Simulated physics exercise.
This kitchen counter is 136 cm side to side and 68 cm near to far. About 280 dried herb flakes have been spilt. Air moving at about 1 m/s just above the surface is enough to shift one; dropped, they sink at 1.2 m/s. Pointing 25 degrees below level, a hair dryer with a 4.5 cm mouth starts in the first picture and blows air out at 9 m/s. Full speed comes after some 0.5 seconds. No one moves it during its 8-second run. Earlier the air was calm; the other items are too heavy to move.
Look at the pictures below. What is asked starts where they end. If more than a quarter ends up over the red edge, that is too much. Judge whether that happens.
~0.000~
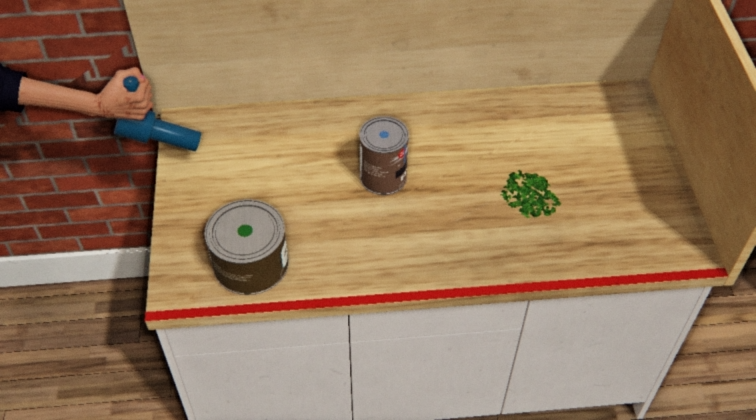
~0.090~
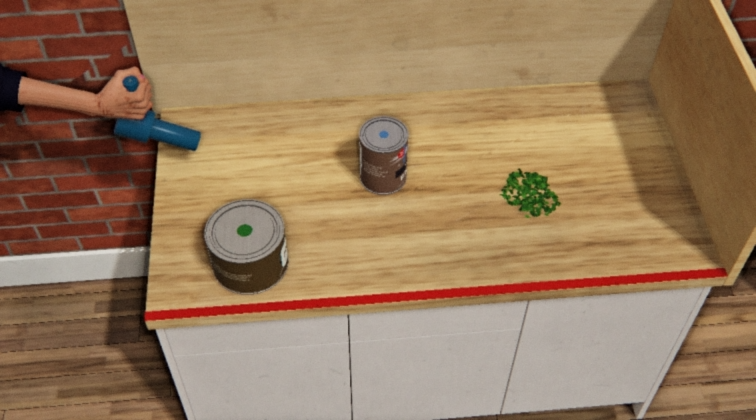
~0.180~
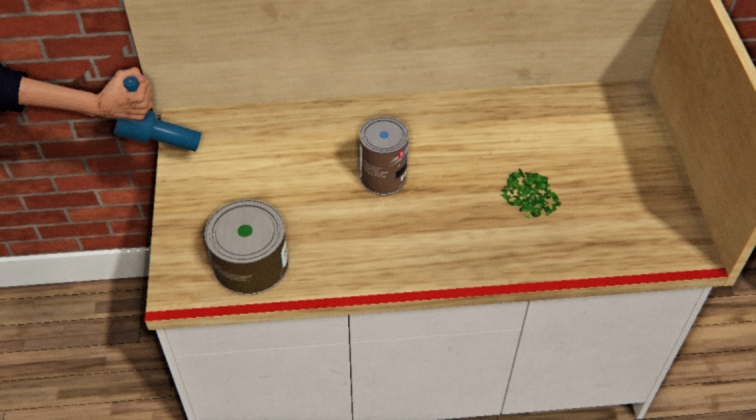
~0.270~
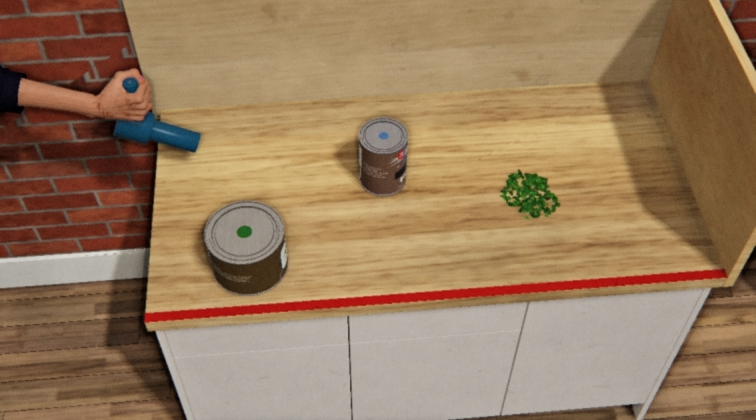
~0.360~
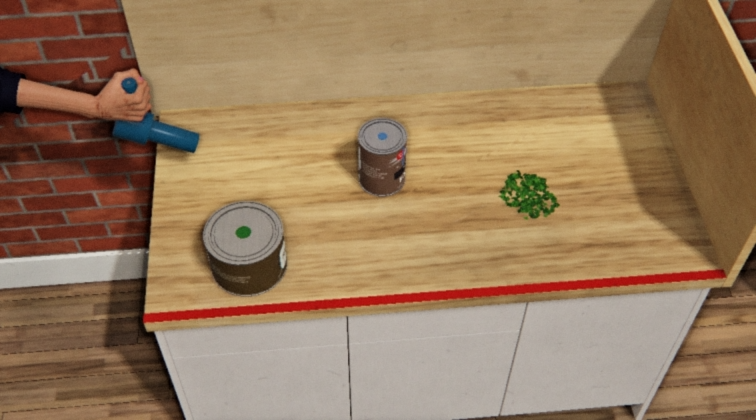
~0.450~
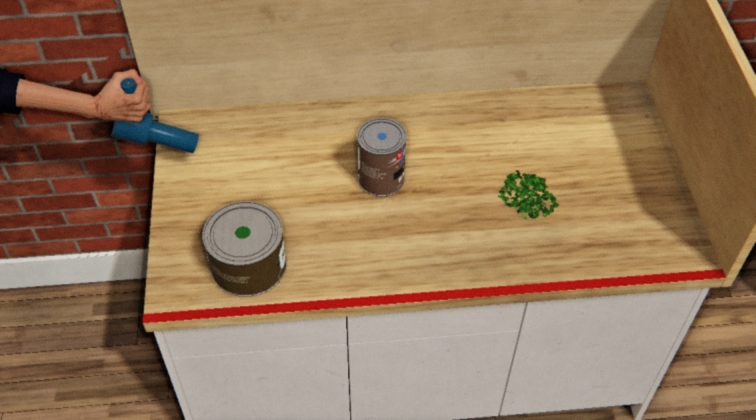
Judgement: It does not happen.
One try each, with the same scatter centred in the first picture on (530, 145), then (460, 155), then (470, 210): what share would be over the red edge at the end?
First try near 0 %, second near 0 %, third near 15 %.
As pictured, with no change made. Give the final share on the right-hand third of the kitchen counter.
90 %.
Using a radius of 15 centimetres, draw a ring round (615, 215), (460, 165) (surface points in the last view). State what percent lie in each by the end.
Roughly 40 % and 10 %, in that order.
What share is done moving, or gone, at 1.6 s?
It comes to some 10 per cent.
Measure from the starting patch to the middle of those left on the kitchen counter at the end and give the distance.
The middle is roughly 5 cm from where it started.
After 1.6 s, 91 % are on the move or not yet settled, 0 % are over the red edge; the middle of those still in play is near (531, 194).
After 2.6 s, 89 % are on the move or not yet settled, 0 % are over the red edge; the middle of those still in play is near (534, 195).
After 4.4 s, 81 % are on the move or not yet settled, 0 % are over the red edge; the middle of those still in play is near (540, 191).
After 8.0 s, at the end, 0 % are over the red edge; the middle of those still in play is near (542, 191).
